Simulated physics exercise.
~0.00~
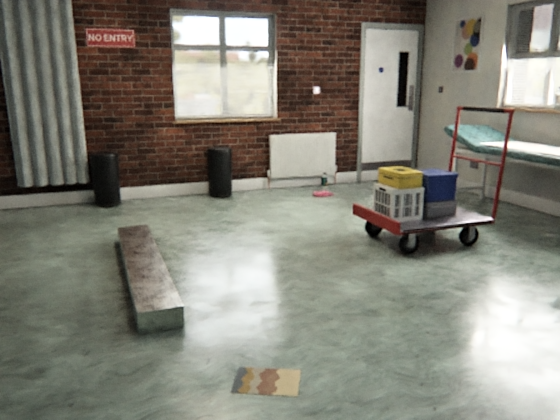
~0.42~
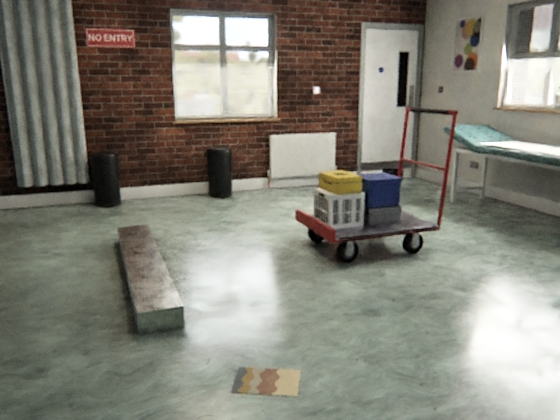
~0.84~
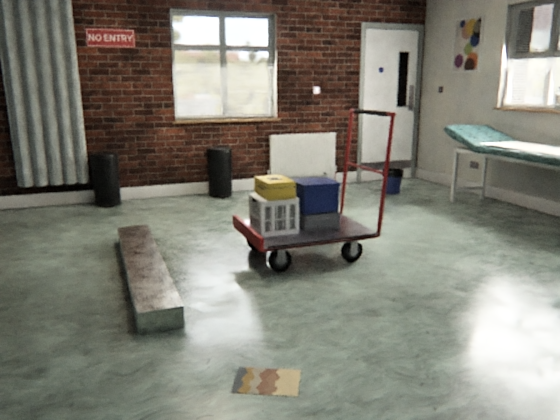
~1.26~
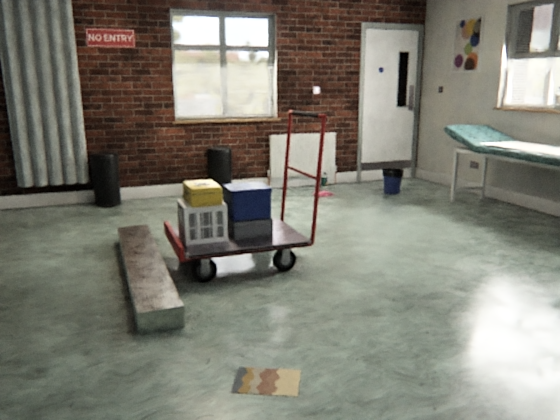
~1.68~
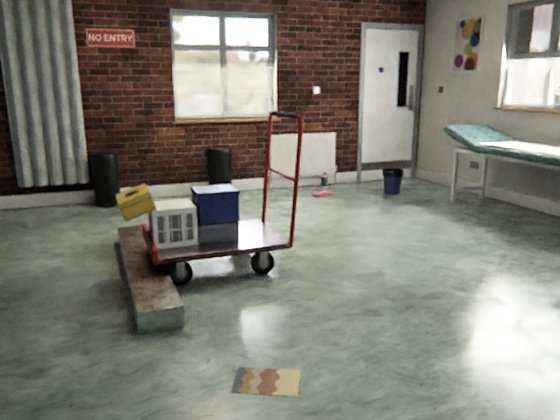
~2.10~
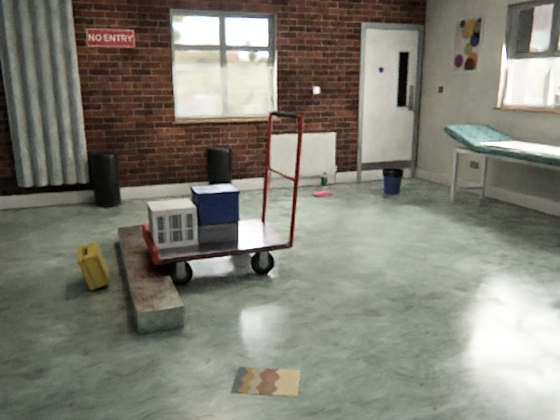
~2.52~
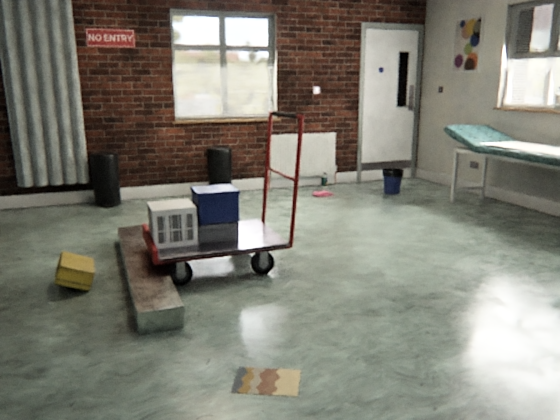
We see a platform trolley carrying a white crate, a blue tote, a grey toolbox and a yellow toolbox roll left across a room and stop against a low kerb. The yellow toolbox tips over the front and tumbles to the floor beyond, while the rest stays aboard.
